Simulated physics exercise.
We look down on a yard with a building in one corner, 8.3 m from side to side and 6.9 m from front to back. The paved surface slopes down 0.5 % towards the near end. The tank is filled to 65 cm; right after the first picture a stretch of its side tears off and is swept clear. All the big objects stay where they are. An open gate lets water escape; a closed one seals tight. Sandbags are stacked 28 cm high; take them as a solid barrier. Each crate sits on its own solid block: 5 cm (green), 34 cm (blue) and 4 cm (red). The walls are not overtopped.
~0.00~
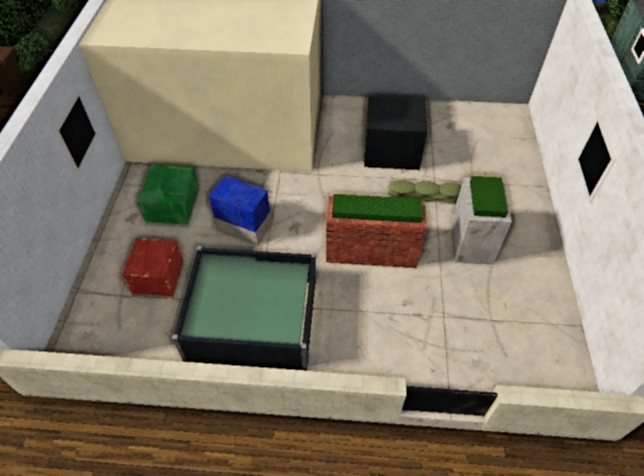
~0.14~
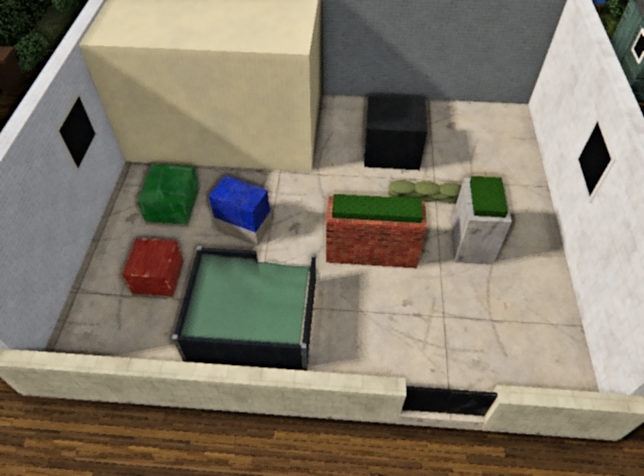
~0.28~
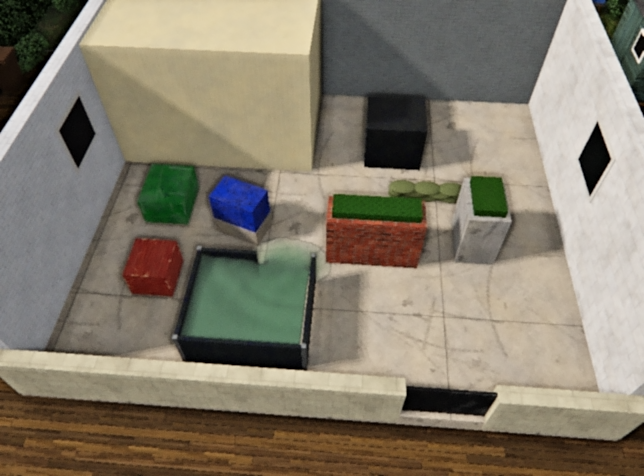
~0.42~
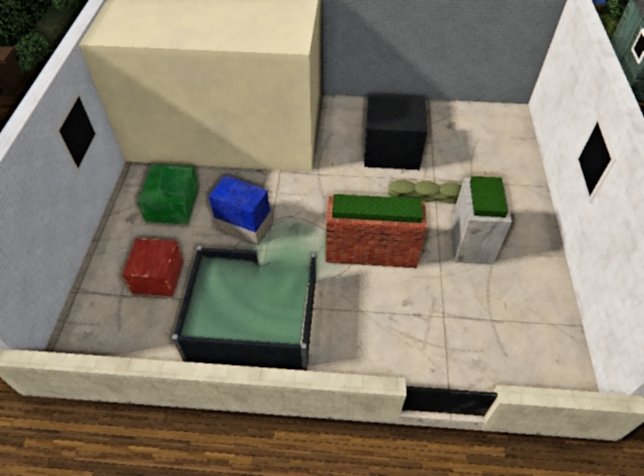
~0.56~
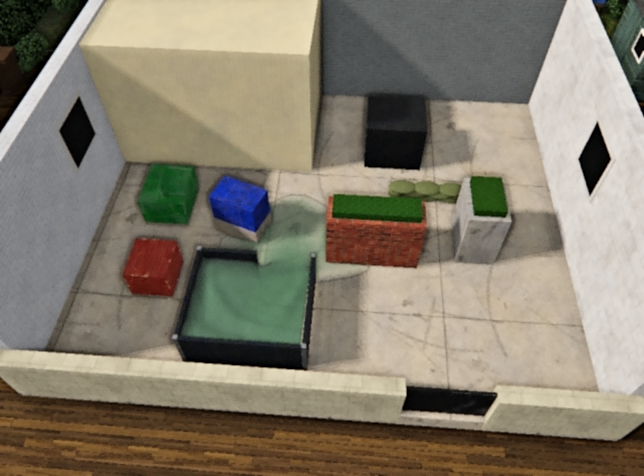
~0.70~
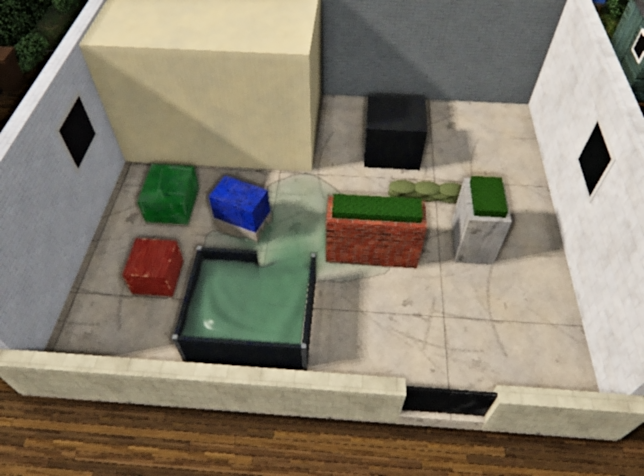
Greenish water spilled out of the back right corner of a dark-framed tank and spread across the pale paving, fanning out between the blue crate and the brick planter while the coloured crates stayed put.
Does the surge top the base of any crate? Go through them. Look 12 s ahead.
One by one: The green crate is soaked; the blue crate escapes dry; the red crate is soaked.
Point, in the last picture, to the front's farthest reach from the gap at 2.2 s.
At about (405, 100).
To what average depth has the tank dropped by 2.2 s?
Some 33 cm.
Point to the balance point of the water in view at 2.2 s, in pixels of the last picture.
Near (287, 244).
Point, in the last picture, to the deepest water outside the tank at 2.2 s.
At about (305, 177).
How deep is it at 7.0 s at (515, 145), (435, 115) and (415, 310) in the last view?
Roughly 7, 2 and 0 cm, in turn.
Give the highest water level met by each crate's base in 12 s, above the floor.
In cm: Green 11, blue 24, red 8.
After 1.4 s water covers 20 % of the floor and is deepest (34 cm) near (291, 277); green plinth reached, blue plinth reached, red plinth reached.
After 2.2 s water covers 30 % of the floor and is deepest (32 cm) near (305, 177); green plinth reached, blue plinth reached, red plinth reached.
After 3.5 s water covers 40 % of the floor and is deepest (22 cm) near (324, 96); green plinth reached, blue plinth reached, red plinth reached.
After 7.0 s water covers 70 % of the floor and is deepest (10 cm) near (48, 373); green plinth reached, blue plinth reached, red plinth reached.
After 12.0 s water covers 95 % of the floor and is deepest (8 cm) near (36, 372); highest at the green plinth 11 cm, highest at the blue plinth 24 cm, highest at the red plinth 8 cm.
